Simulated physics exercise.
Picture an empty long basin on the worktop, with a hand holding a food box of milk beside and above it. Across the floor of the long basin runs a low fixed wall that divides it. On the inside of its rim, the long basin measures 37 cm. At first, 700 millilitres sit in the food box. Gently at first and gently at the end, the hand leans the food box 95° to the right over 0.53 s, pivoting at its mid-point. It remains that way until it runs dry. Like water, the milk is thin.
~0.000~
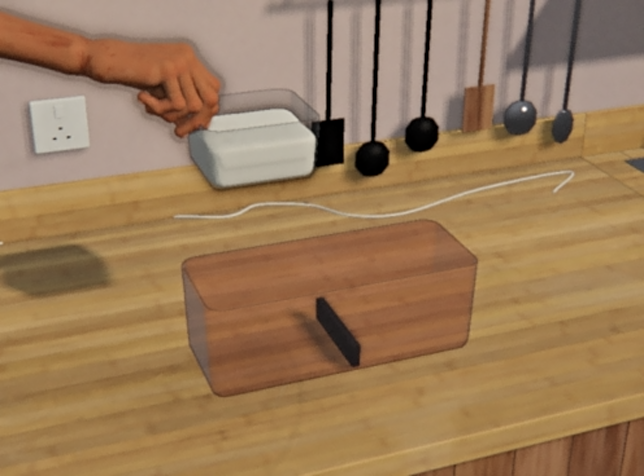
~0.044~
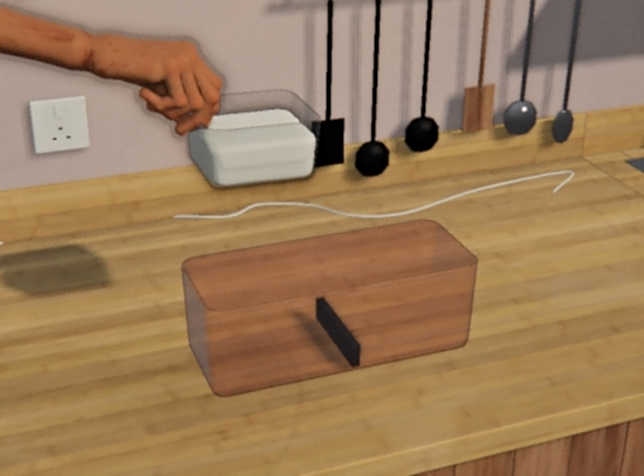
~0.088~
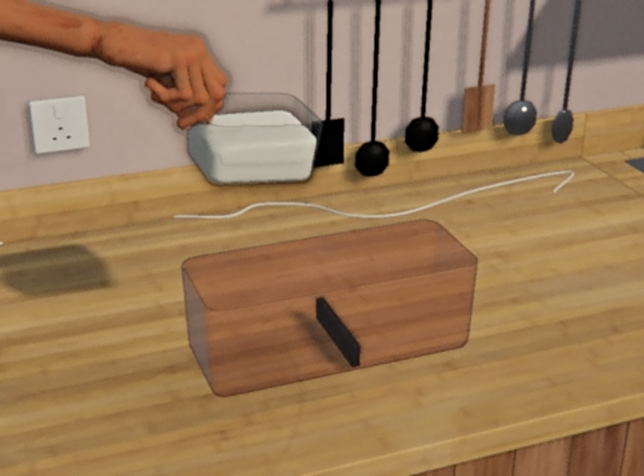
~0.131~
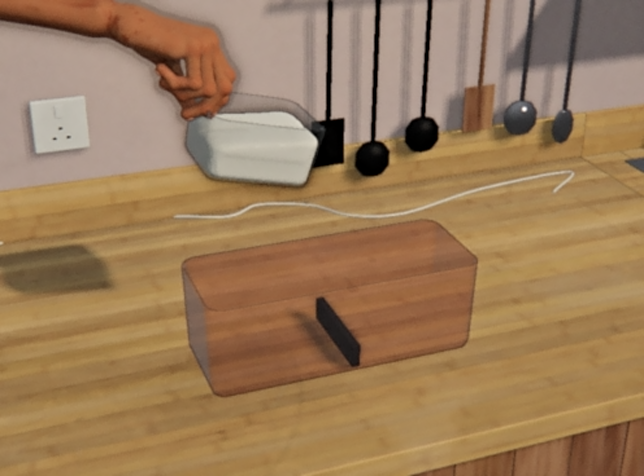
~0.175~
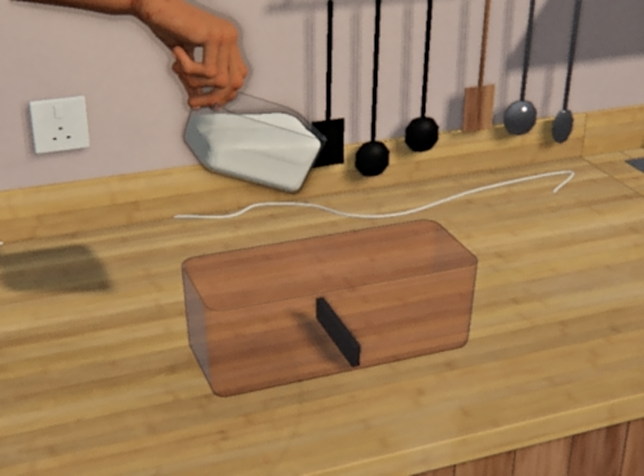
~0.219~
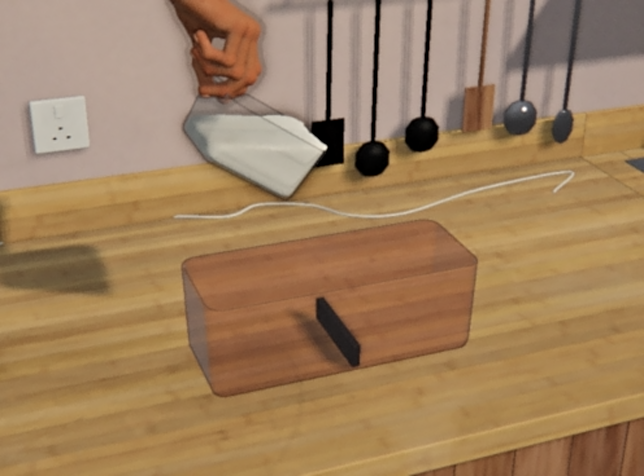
A hand slowly tilts a clear box of white milk to the right above a worktop.
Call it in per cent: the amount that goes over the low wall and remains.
I would put it at about 65 per cent.
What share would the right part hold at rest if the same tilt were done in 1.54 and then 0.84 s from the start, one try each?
I'd say 70 percent on the first go, 65 percent on the next.
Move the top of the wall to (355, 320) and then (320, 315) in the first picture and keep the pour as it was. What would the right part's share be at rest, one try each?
45 in a hundred, followed by 85 in a hundred.
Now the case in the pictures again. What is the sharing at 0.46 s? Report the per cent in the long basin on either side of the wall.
I'd say some 0 in a hundred on the left and 14 on the right.
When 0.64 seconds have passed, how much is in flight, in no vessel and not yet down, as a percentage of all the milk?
Estimate: Around 10 per cent.
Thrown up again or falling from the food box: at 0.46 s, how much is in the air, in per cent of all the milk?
About 58 per cent.
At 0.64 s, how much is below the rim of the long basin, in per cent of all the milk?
78 per cent, give or take a little.
By 0.46 s the tilt is 91° and 28 per cent is still to pour, 0 is left of the wall and 13 right of it.
By 0.64 s the tilt is 95° and 9 per cent is still to pour, 13 is left of the wall and 66 right of it.
By 0.83 s the tilt is 95° and 3 per cent is still to pour, 20 is left of the wall and 68 right of it.
By 1.03 s the tilt is 95° and 1 per cent is still to pour, 26 is left of the wall and 67 right of it.
At rest 30 per cent lies left of the wall, 65 right of it and 5 outside.
